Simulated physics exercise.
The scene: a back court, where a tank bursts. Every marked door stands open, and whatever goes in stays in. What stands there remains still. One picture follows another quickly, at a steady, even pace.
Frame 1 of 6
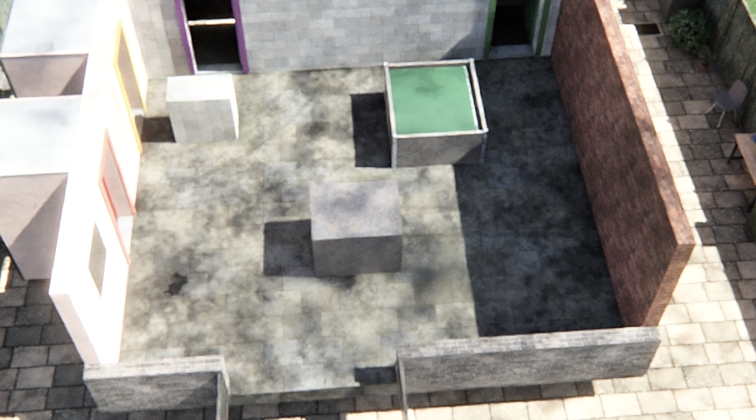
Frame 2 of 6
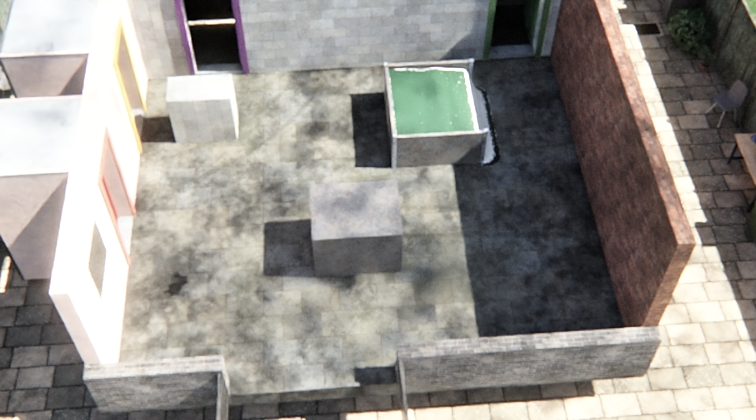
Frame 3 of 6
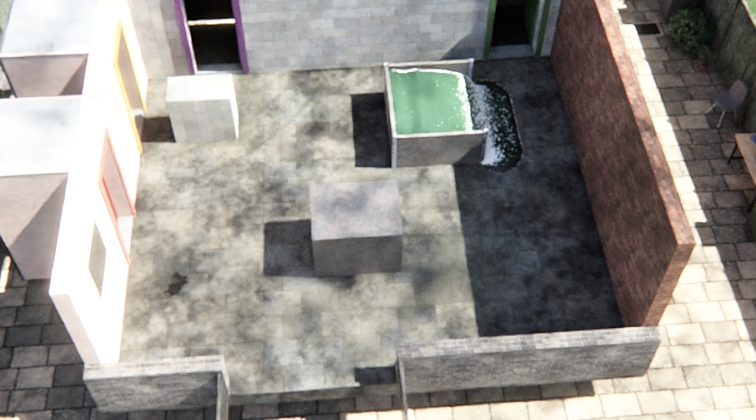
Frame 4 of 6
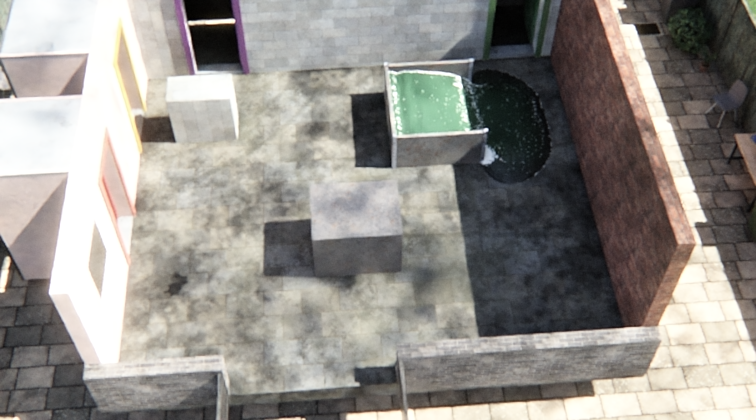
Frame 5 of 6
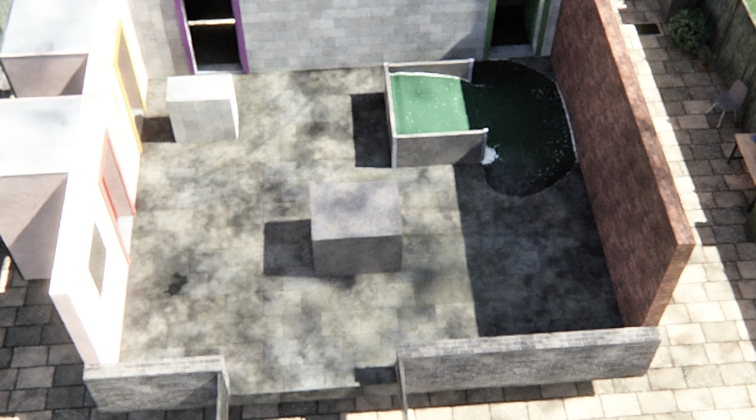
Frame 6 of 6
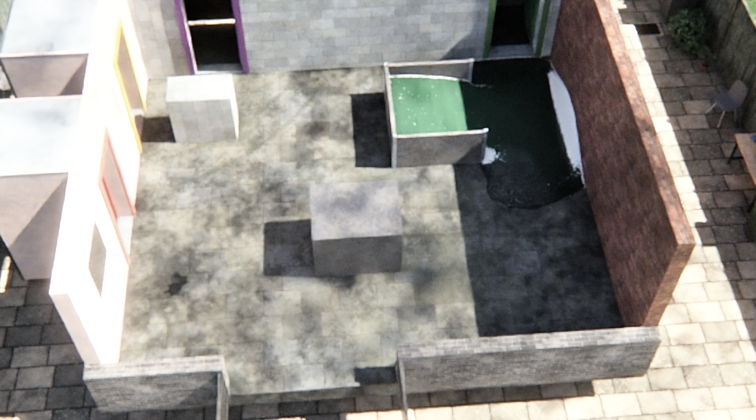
A tank of green water bursts open and water spreads right to the brick wall.
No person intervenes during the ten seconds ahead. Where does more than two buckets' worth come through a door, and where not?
The purple door will let in an allowed amount. The green door will let in too much. The red door will let in an allowed amount. The yellow door will let in an allowed amount.
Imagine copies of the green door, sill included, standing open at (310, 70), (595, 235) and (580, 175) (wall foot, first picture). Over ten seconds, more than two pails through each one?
In order: Falls short, falls short, exceeds it.
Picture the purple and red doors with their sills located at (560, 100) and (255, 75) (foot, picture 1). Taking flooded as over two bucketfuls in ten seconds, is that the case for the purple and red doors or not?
As I see it, the purple door crosses the limit, and the red door remains below the limit.
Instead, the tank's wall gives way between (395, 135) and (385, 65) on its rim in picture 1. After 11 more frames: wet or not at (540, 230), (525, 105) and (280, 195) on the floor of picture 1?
Taking the points in order: Unwetted, unwetted and swamped.
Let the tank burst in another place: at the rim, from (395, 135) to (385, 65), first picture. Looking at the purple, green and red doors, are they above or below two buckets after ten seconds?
Purple door exceeds the limit, green door falls short, red door exceeds the limit.
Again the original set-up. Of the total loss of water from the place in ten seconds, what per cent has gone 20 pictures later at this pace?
Near 45 in a hundred.
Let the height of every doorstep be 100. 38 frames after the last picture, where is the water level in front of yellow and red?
I reckon it's around 90 and then 0 per cent.
A moment on, water covers 15 % of the floor; the purple door not reached, the green door under two buckets in, the red door not reached, the yellow door not reached.
Next, water covers 20 % of the floor; the purple door not reached, the green door over two buckets in, the red door not reached, the yellow door not reached.
Then, water covers 40 % of the floor; the purple door not reached, the green door far over two buckets in, the red door not reached, the yellow door not reached.
Later, water covers 65 % of the floor; the purple door wet at the sill, nothing in, the green door far over two buckets in, the red door not reached, the yellow door under two buckets in.
In the end, water covers 70 % of the floor; the purple door wet at the sill, nothing in, the green door far over two buckets in, the red door under two buckets in, the yellow door under two buckets in.
